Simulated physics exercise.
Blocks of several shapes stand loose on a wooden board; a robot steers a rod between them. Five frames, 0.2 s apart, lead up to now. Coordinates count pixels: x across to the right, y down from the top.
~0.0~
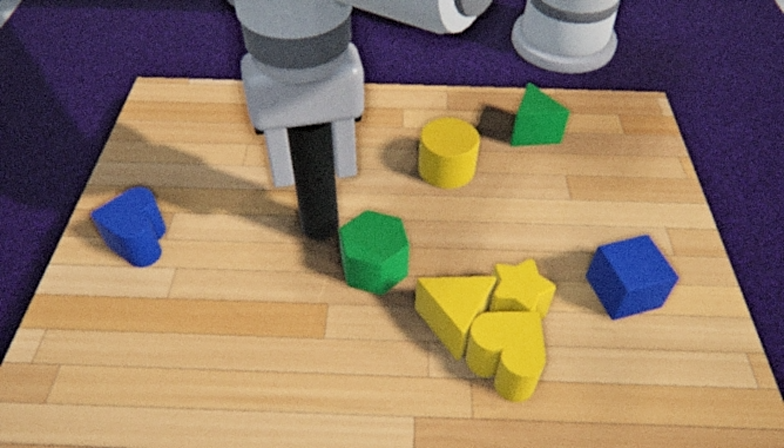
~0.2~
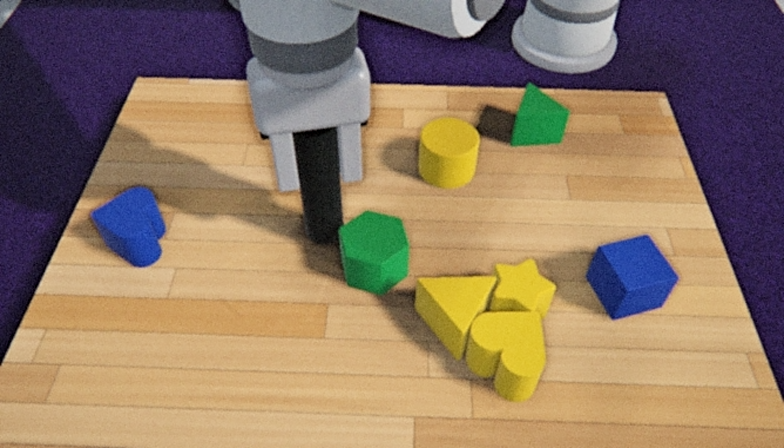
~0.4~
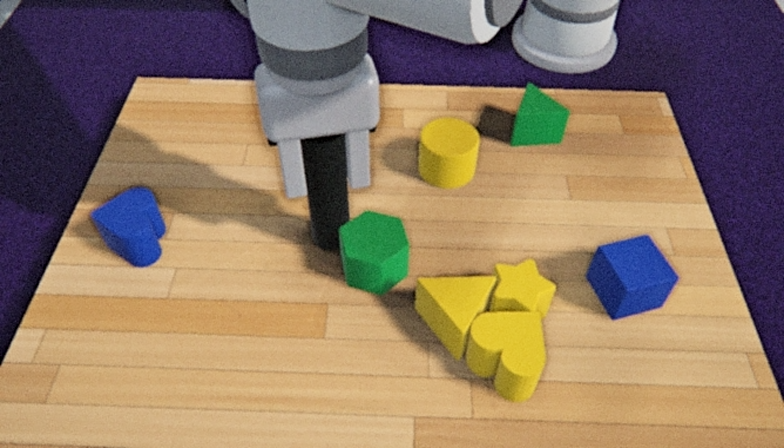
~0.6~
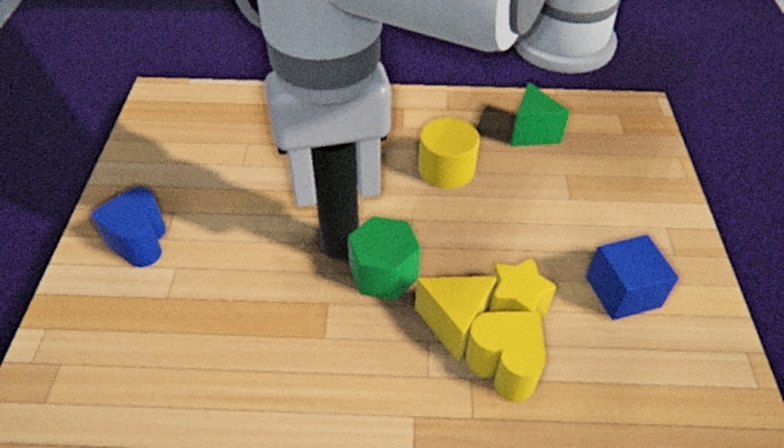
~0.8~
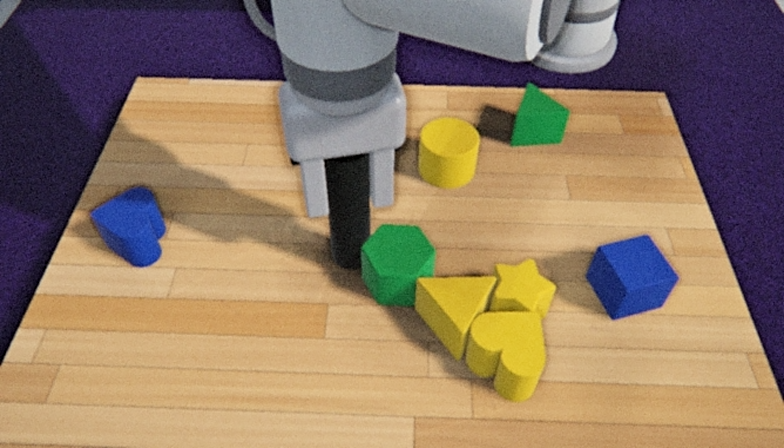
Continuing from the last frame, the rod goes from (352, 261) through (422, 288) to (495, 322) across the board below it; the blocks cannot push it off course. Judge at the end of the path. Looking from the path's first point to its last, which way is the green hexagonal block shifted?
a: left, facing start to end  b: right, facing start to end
a - left, facing start to end.
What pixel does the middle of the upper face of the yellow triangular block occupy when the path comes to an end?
The centre of its top will be at (467, 321).
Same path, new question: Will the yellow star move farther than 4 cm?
Yes
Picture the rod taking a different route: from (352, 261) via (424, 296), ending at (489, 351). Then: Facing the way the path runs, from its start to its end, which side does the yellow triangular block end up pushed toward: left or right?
The right.
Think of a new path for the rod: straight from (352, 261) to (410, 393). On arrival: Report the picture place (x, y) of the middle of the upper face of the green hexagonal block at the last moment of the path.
Roughly at (427, 256).
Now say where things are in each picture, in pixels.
In the first picture, tip of the rod at (320, 226), middles of tops, green hexagonal block at (374, 236), yellow triangular block at (459, 295), yellow heart at (513, 338), yellow star at (522, 282).
In the second picture, rod at (325, 230), nothing pushed.
In the third picture, rod at (332, 236), nothing pushed.
In the fourth picture, rod at (341, 244), green hexagonal block at (384, 241).
In the fifth picture, rod at (352, 254), green hexagonal block at (399, 248), yellow triangular block at (459, 295), yellow heart at (513, 338), yellow star at (522, 282).
What follows on the original path. One third of the way, rod at (401, 272); green hexagonal block at (455, 259); yellow triangular block at (462, 306); yellow heart at (520, 343).
Two thirds of the way, rod at (448, 292); green hexagonal block at (506, 264), turned 35° anticlockwise; yellow triangular block at (466, 312); yellow heart at (522, 345), turned 15° anticlockwise; yellow star at (563, 290), turned 25° clockwise.
At the end, rod at (496, 316); green hexagonal block at (543, 264), turned 60° anticlockwise; yellow triangular block at (467, 321), turned 25° clockwise; yellow heart at (525, 349), turned 25° anticlockwise; yellow star at (597, 297), turned 30° clockwise.
